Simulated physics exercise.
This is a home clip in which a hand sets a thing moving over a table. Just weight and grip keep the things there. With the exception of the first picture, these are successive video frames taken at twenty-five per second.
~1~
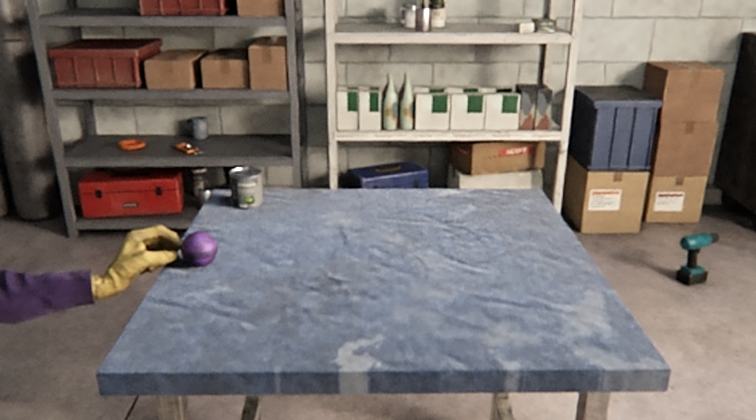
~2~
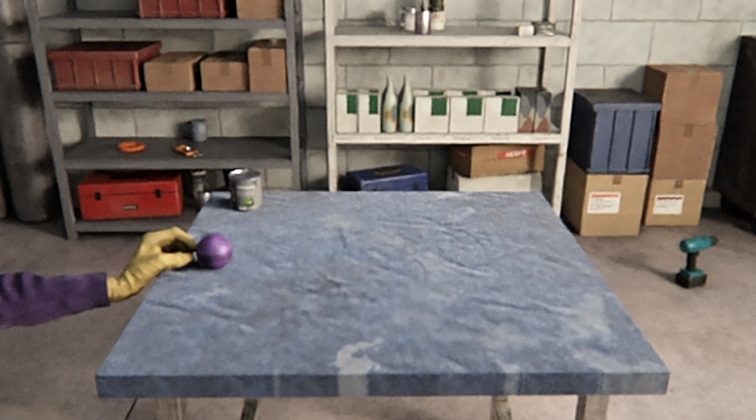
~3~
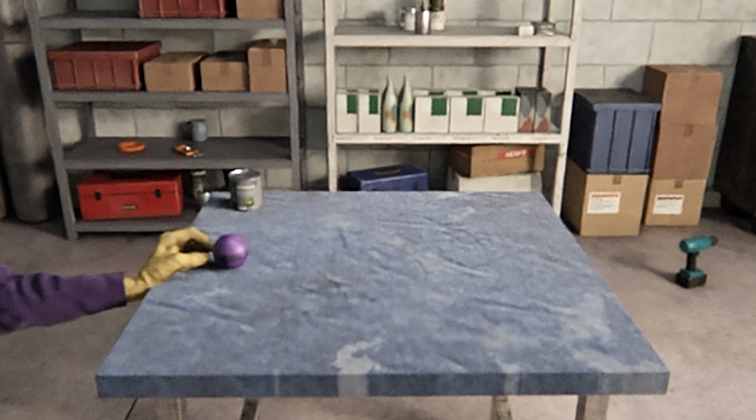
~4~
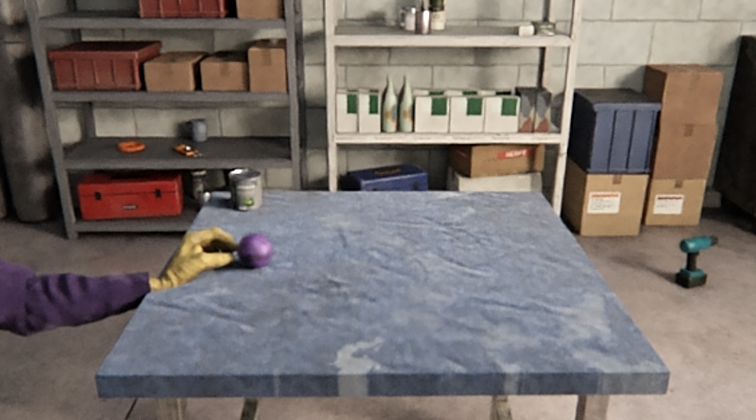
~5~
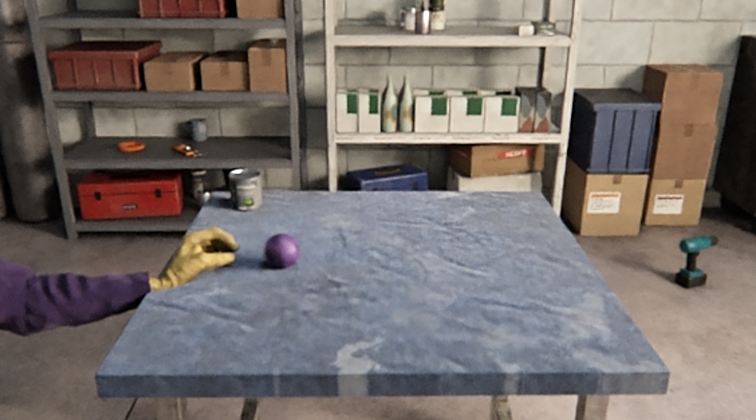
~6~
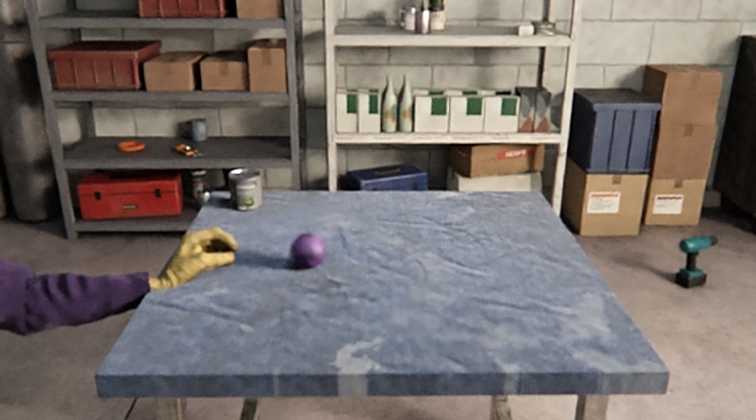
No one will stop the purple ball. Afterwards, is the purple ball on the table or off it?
Off it.
Then, 0.30 s after the last picture, purple ball rolled well along near (496, 250).
Then, 0.70 s after the last picture, purple ball now off the table.
By the end, off the table, purple ball.
